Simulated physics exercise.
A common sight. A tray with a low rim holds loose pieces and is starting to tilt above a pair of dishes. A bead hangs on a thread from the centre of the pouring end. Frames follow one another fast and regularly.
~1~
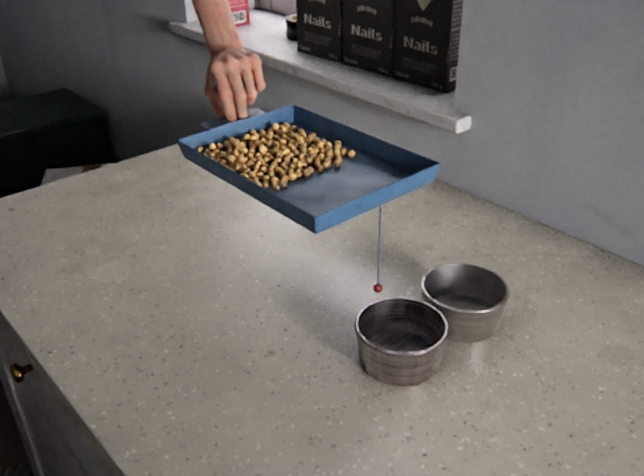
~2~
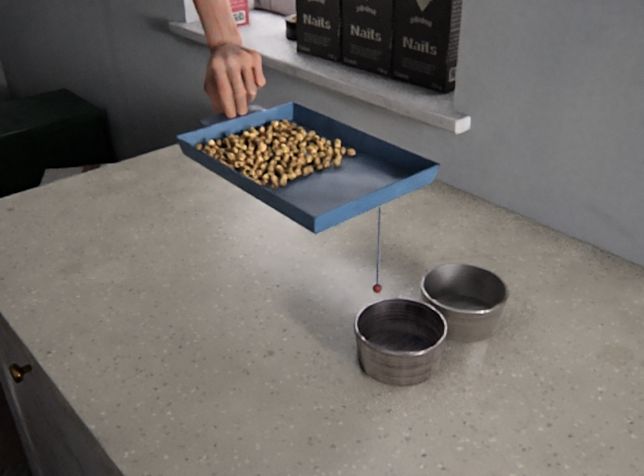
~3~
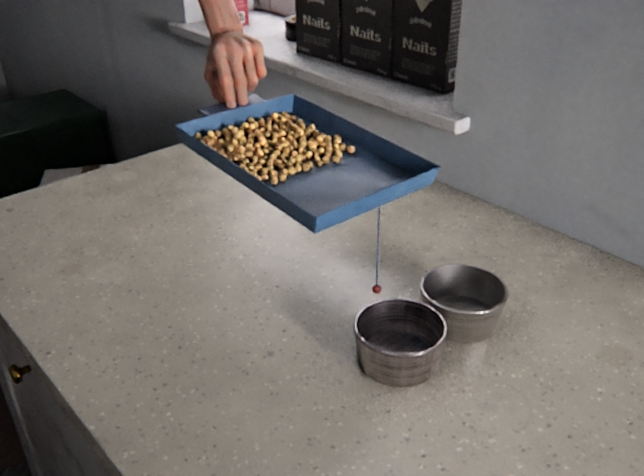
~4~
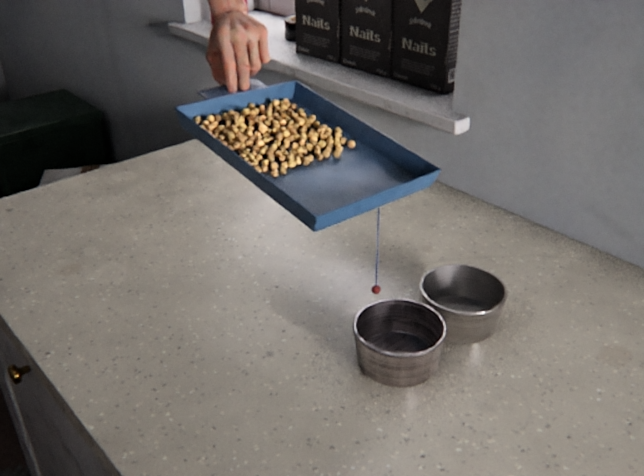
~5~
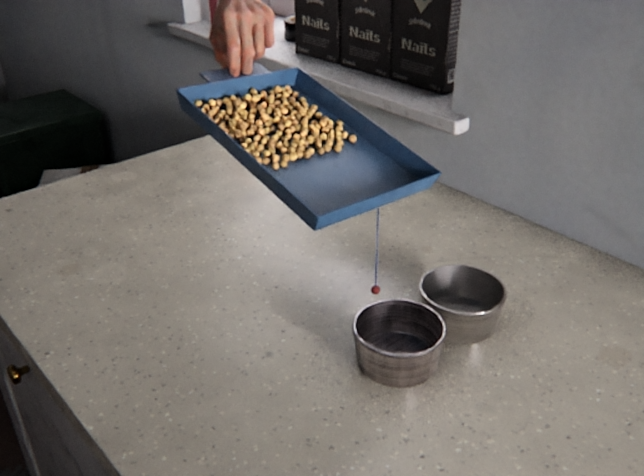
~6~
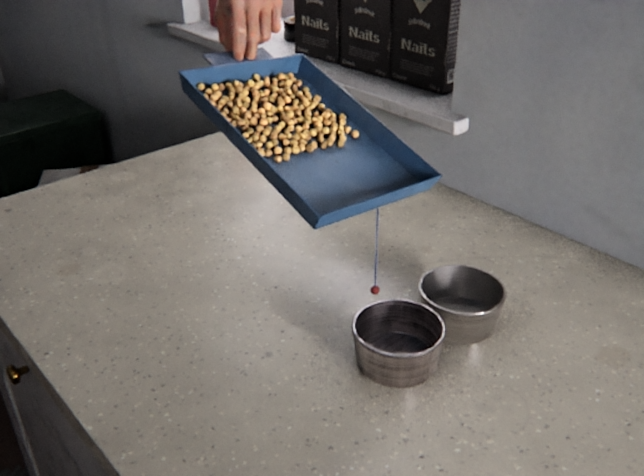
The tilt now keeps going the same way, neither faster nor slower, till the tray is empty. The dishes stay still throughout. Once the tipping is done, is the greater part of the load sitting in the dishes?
Yes, the greater part is in the dishes.
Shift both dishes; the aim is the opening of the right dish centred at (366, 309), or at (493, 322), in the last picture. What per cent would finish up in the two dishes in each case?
Trial 1 0%, trial 2 20%.
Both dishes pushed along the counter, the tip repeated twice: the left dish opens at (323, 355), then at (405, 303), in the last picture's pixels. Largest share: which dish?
For the first placement, the right-side one; for the second placement, the left-side one.
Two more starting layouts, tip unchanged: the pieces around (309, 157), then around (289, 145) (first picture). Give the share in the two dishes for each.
About 90 %, then about 80 %.
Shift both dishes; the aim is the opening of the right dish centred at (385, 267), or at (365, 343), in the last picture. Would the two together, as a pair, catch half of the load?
In order, they'd catch a minor share, and next a minor share.
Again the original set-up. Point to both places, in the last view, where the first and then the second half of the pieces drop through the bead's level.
Around (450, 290) first; around (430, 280) second.
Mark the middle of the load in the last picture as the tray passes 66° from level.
The centre of the load shows up near (407, 188) in the last view.
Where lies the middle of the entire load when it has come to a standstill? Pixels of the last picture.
Once nothing moves, the middle sits near (449, 323).
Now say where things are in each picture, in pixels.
Corners of the pouring end (316, 213) and (433, 163), level; middle of the load (269, 153), dried chickpeas; left dish (434, 360); right dish (497, 318); bead on its thread (378, 288), in the first picture.
Corners of the pouring end (315, 213) and (433, 164), level; middle of the load (268, 150), in the second picture.
Corners of the pouring end (316, 213) and (434, 166), tipped barely, lowest at the right corner; middle of the load (268, 143), in the third picture.
Corners of the pouring end (318, 212) and (434, 169), tipped a little, lowest at the right corner; middle of the load (268, 132), in the fourth picture.
Corners of the pouring end (319, 212) and (435, 171), tipped clearly, lowest at the right corner; middle of the load (270, 121), in the fifth picture.
Corners of the pouring end (321, 212) and (436, 174), tipped clearly, lowest at the right corner; middle of the load (272, 110); left dish (431, 362); right dish (494, 320), in the sixth picture.
Just after the last frame, tray tipped steeply; the larger part on the tray; just a few in the right dish; roughly a quarter in the air.
A moment on, tray tipped past a quarter turn; roughly half on the tray; about a tenth in the left dish; roughly a quarter in the right dish; about a tenth outside both; about a tenth in the air.
Further on, tray tipped past a quarter turn; roughly a third in the left dish; roughly half in the right dish; about a tenth outside both; just a few in the air.
When it is over, tray tipped past a quarter turn; roughly a third in the left dish; roughly half in the right dish; about a tenth outside both; just a few in the air.
